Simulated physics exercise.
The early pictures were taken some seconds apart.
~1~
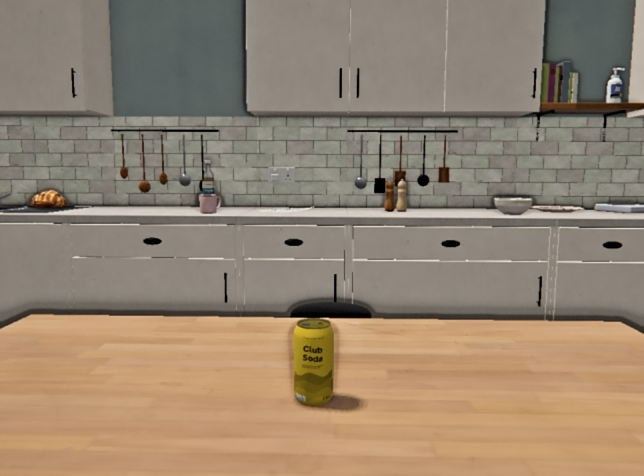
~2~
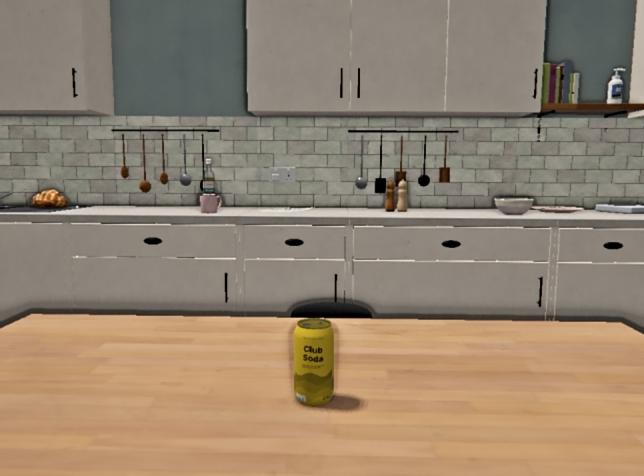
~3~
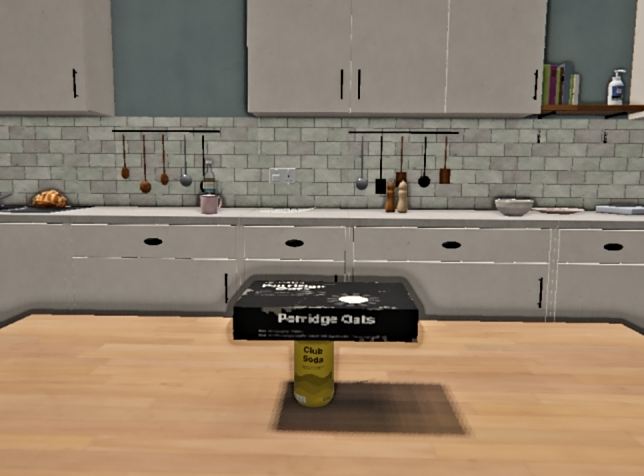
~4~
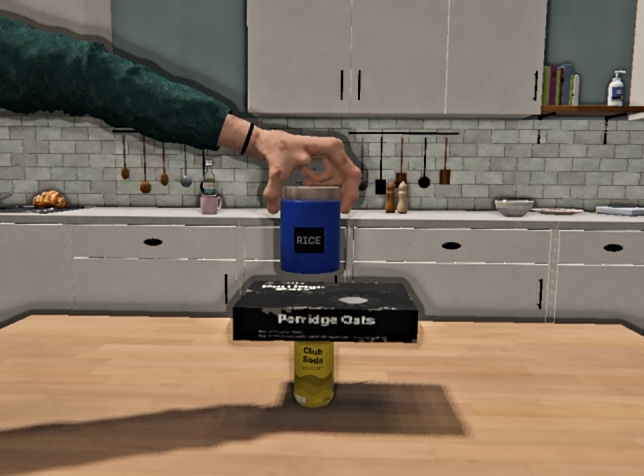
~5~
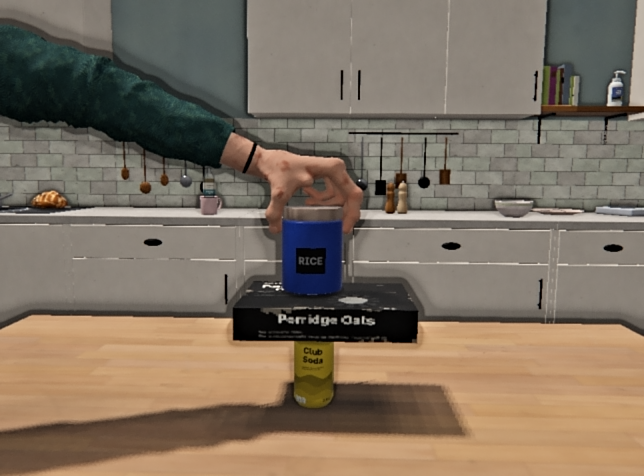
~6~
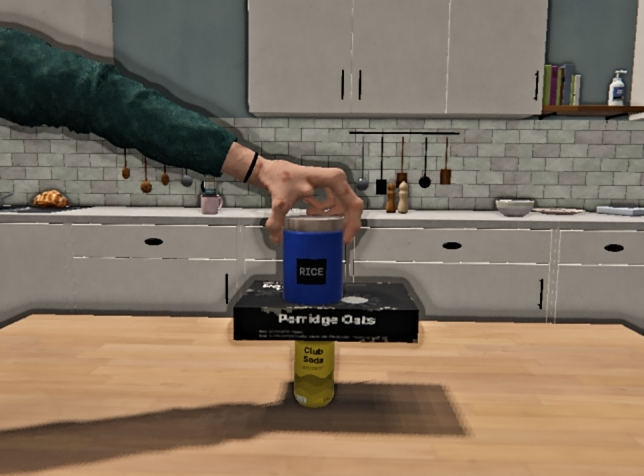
Hand lowering a blue rice jar onto a black porridge oats packet lying across a yellow club soda can on a table.
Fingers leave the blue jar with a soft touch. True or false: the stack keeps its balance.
True.
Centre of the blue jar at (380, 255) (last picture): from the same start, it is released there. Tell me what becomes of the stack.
Topples.
Then, 0.70 s past the last view, nothing moves.
Then, 1.70 s past the last view, blue jar resting near (312, 259).
Finally, all 3 still in place. Final places as the last picture's camera would see them, blue jar near (312, 259). The stack stays up.
